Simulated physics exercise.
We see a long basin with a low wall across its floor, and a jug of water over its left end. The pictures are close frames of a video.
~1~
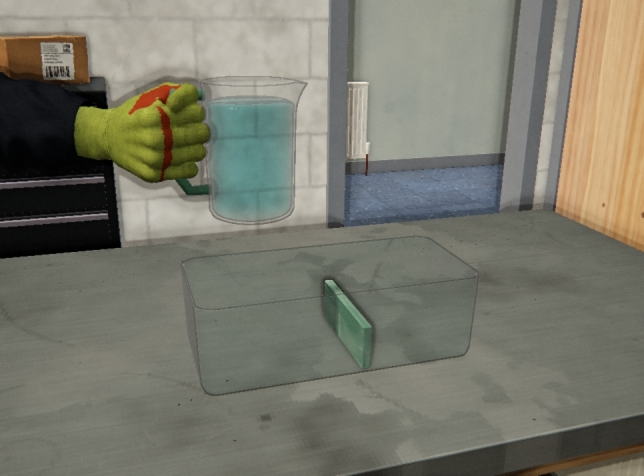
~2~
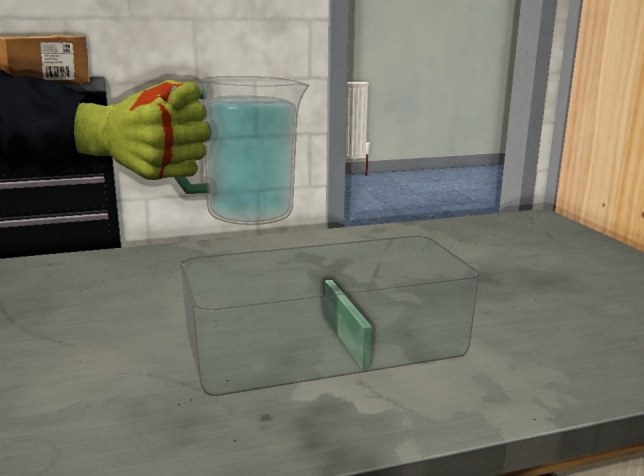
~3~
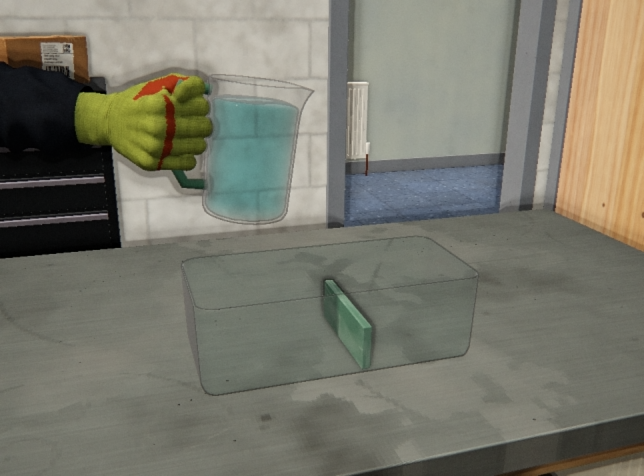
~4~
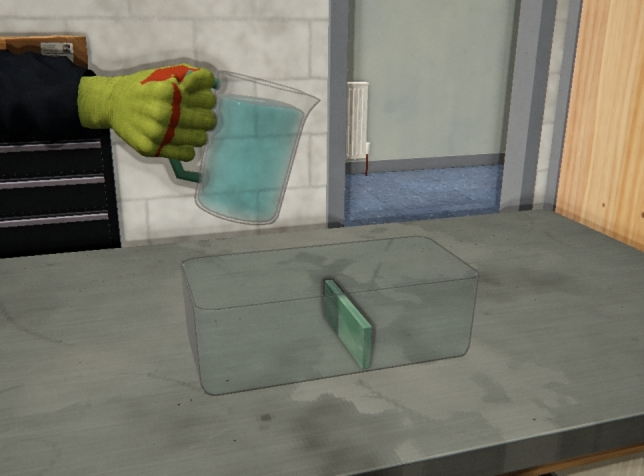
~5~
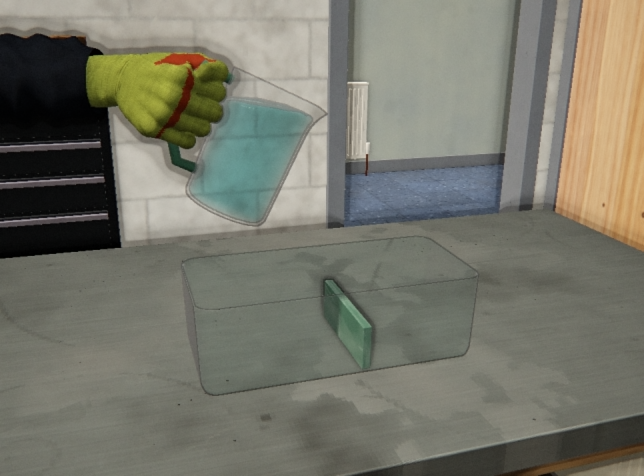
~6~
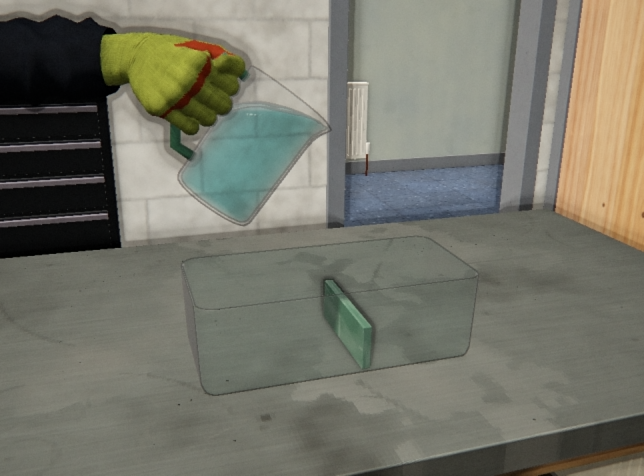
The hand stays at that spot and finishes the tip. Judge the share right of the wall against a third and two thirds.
The share right of the wall is over two thirds.
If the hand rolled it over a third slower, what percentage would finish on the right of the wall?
Close to 90 per cent.
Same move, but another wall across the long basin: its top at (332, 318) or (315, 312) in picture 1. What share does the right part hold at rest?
Roughly 90 per cent, and 90 per cent.
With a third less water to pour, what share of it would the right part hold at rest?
Close to 85 per cent.
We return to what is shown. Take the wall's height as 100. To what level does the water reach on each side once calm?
Near 0 on the left, 70 on the right.
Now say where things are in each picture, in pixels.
Tilt 0°; pouring edge (307, 82); surface from (204, 103) to (293, 100); the long basin's rim runs from (188, 285) to (453, 255); the wall's top is at (346, 303), in the first frame.
Tilt 2°; pouring edge (308, 83); surface from (206, 101) to (293, 101), in the second frame.
Tilt 7°; pouring edge (313, 89); surface from (211, 98) to (297, 104), in the third frame.
Tilt 15°; pouring edge (320, 98); surface from (212, 116) to (303, 108), in the fourth frame.
Tilt 26°; pouring edge (327, 113); surface from (209, 131) to (311, 112), in the fifth frame.
Tilt 38°; pouring edge (331, 129); surface from (201, 142) to (321, 119), in the sixth frame.
A moment on, the jug is tipped right over and 60 per cent is still to pour, 0 is left of the wall and 12 right of it.
Next, the jug is tipped right over and 22 per cent is still to pour, 3 is left of the wall and 51 right of it.
Then the jug is tipped right over and 5 per cent is still to pour, 5 is left of the wall and 78 right of it.
Later the jug is tipped right over and 0 per cent is still to pour, 8 is left of the wall and 86 right of it.
In the end 9 per cent lies left of the wall, 86 right of it and 5 outside.
